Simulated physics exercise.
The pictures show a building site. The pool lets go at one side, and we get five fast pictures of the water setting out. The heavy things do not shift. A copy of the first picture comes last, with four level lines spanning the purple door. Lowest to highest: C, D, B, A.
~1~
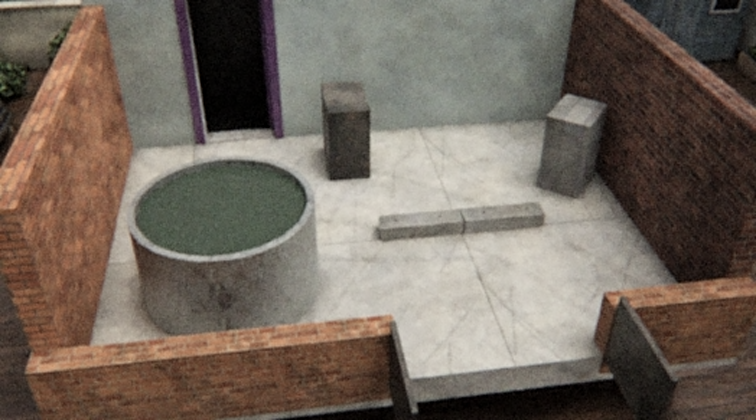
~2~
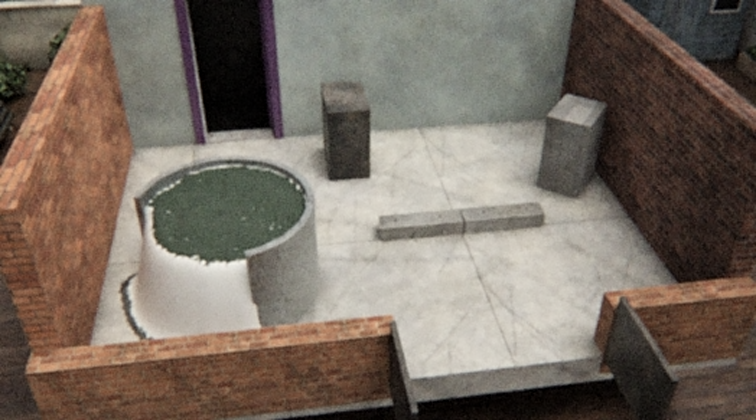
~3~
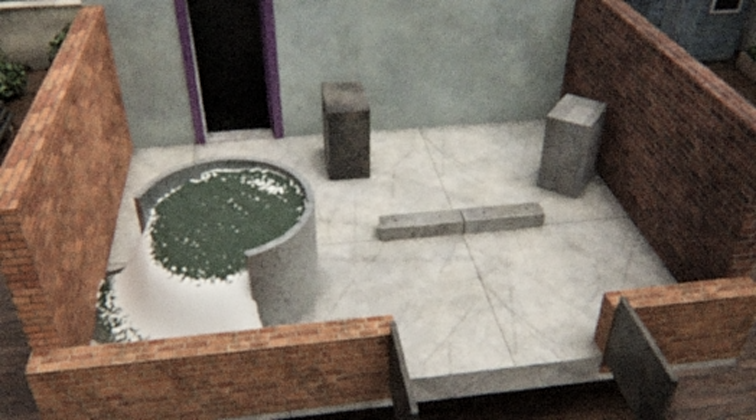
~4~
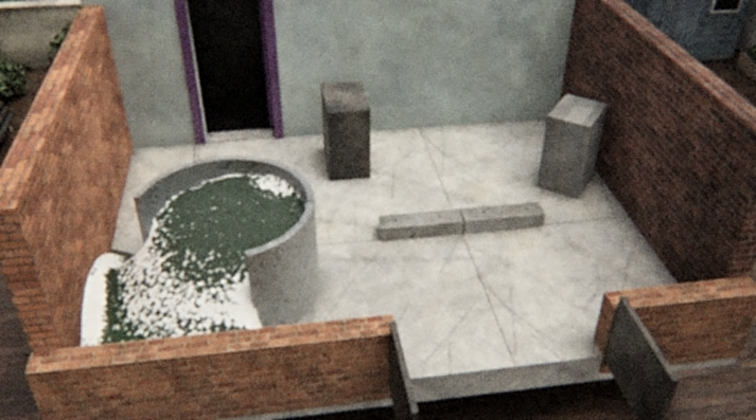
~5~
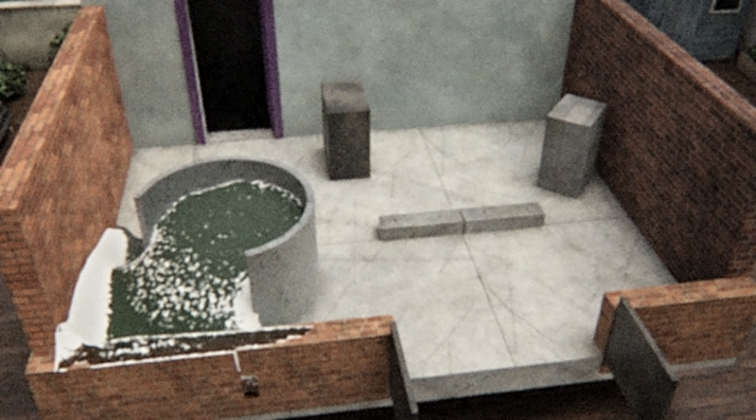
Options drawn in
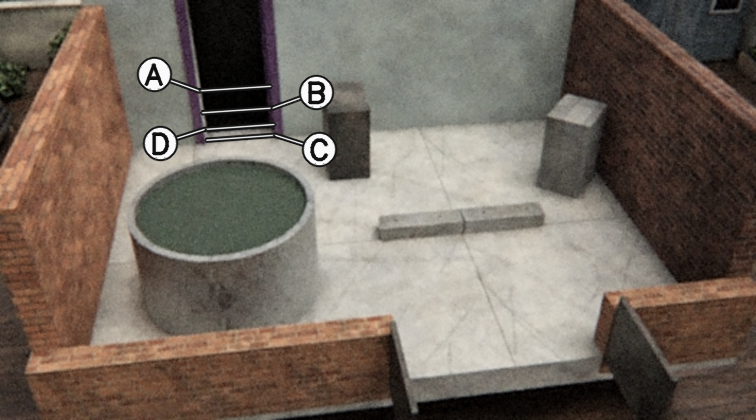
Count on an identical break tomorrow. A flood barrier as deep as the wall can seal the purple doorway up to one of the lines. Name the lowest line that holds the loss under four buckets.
That is mark D.
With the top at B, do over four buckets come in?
No.
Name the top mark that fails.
The answer is C.
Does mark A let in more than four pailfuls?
No, not at all.
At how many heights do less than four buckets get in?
Three.
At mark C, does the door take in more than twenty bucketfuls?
No, less.
On the marked copy, A at (235, 88); B at (237, 110); C at (240, 137); D at (239, 126); from the bottom up C, D, B, A.
For mark A, nothing gets over.
For mark B, nothing gets over.
For mark C, about 11 bucketfuls get in.
For mark D, a splash gets over, under a bucket.
